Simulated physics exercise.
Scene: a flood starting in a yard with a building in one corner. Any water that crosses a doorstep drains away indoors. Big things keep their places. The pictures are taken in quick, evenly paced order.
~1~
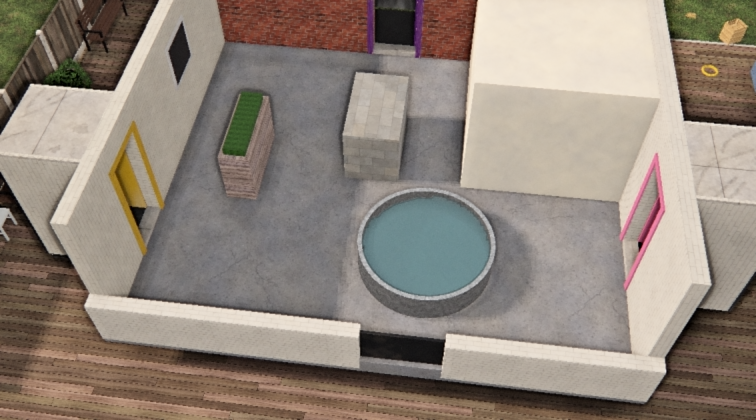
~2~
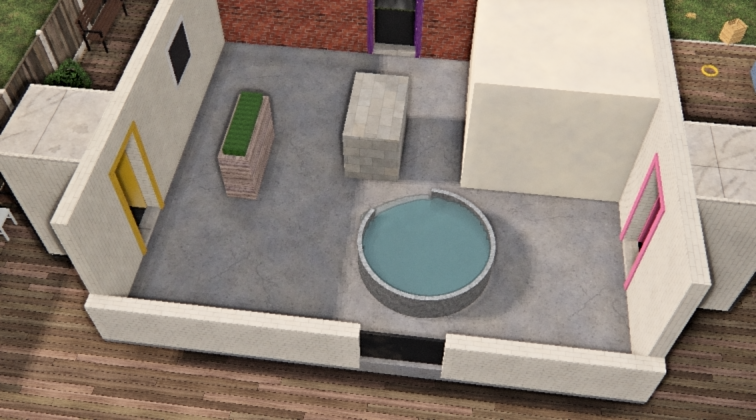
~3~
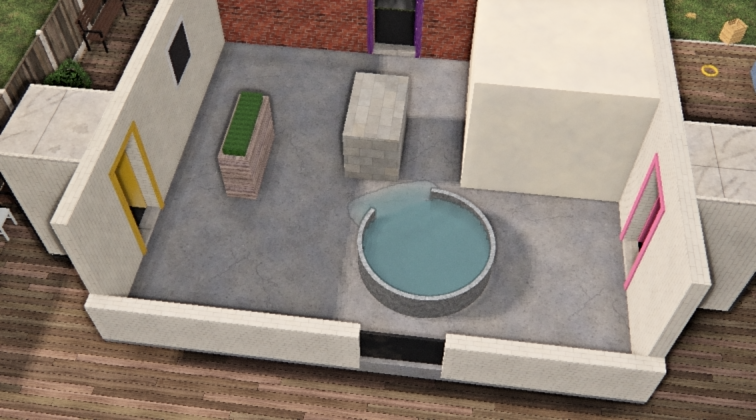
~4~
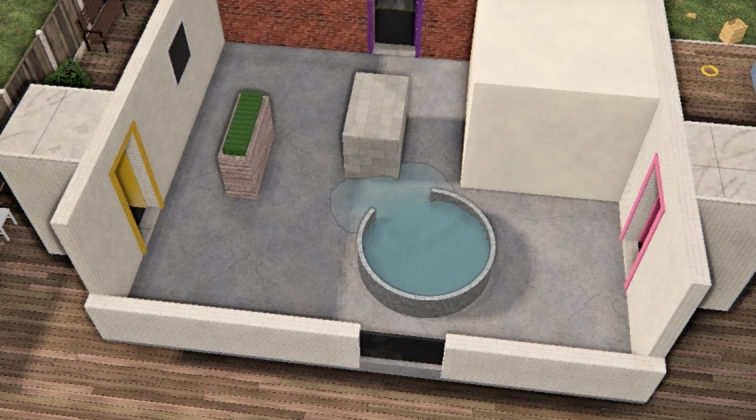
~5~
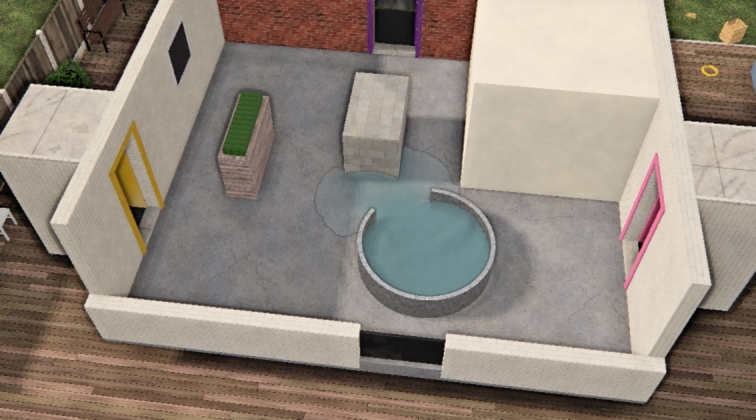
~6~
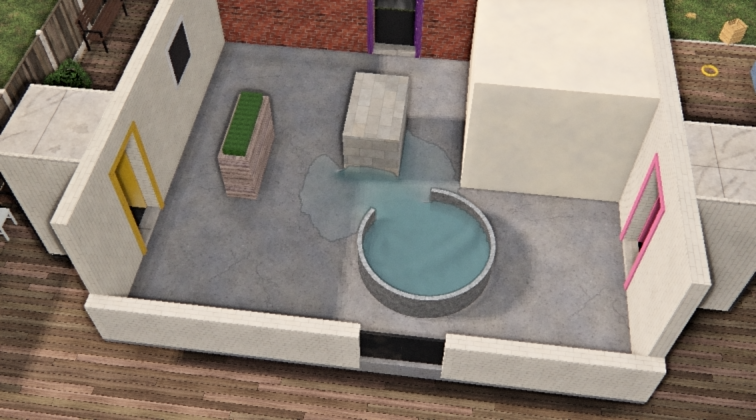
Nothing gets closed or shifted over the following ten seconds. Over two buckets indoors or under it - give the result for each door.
The pink door comes in under. The yellow door comes in under. The purple door comes in under.
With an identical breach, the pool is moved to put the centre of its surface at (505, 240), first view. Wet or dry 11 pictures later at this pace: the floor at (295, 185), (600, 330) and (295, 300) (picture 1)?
Spot by spot, in the order asked: Swamped, untouched, untouched.
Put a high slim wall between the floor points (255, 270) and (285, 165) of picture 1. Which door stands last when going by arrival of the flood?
Looking at it, it's the door marked pink here.
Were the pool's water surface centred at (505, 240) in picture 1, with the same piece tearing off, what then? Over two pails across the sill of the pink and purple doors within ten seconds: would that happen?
My reading is that the pink door remains below the mark while the purple door remains below the mark.
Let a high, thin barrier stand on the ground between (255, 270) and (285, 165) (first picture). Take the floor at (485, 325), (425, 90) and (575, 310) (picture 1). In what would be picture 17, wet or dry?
Reading them off in sequence: Spared, swamped, spared.
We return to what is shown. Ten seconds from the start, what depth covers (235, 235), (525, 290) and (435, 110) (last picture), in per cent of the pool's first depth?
Readings in order: Around 12, 0 and 10 %.
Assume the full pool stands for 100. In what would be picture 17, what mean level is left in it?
I'd put it close to 56 in a hundred.
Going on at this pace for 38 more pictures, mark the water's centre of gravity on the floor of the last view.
Near (333, 179) in the last view.
A moment on, water covers 15 % of the floor; the pink door not reached, the yellow door not reached, the purple door not reached.
Next, water covers 25 % of the floor; the pink door not reached, the yellow door not reached, the purple door wet at the sill, nothing in.
Then, water covers 45 % of the floor; the pink door not reached, the yellow door wet at the sill, nothing in, the purple door wet at the sill, nothing in.
Later, water covers 55 % of the floor; the pink door not reached, the yellow door wet at the sill, nothing in, the purple door wet at the sill, nothing in.
In the end, water covers 75 % of the floor; the pink door not reached, the yellow door wet at the sill, nothing in, the purple door wet at the sill, nothing in.
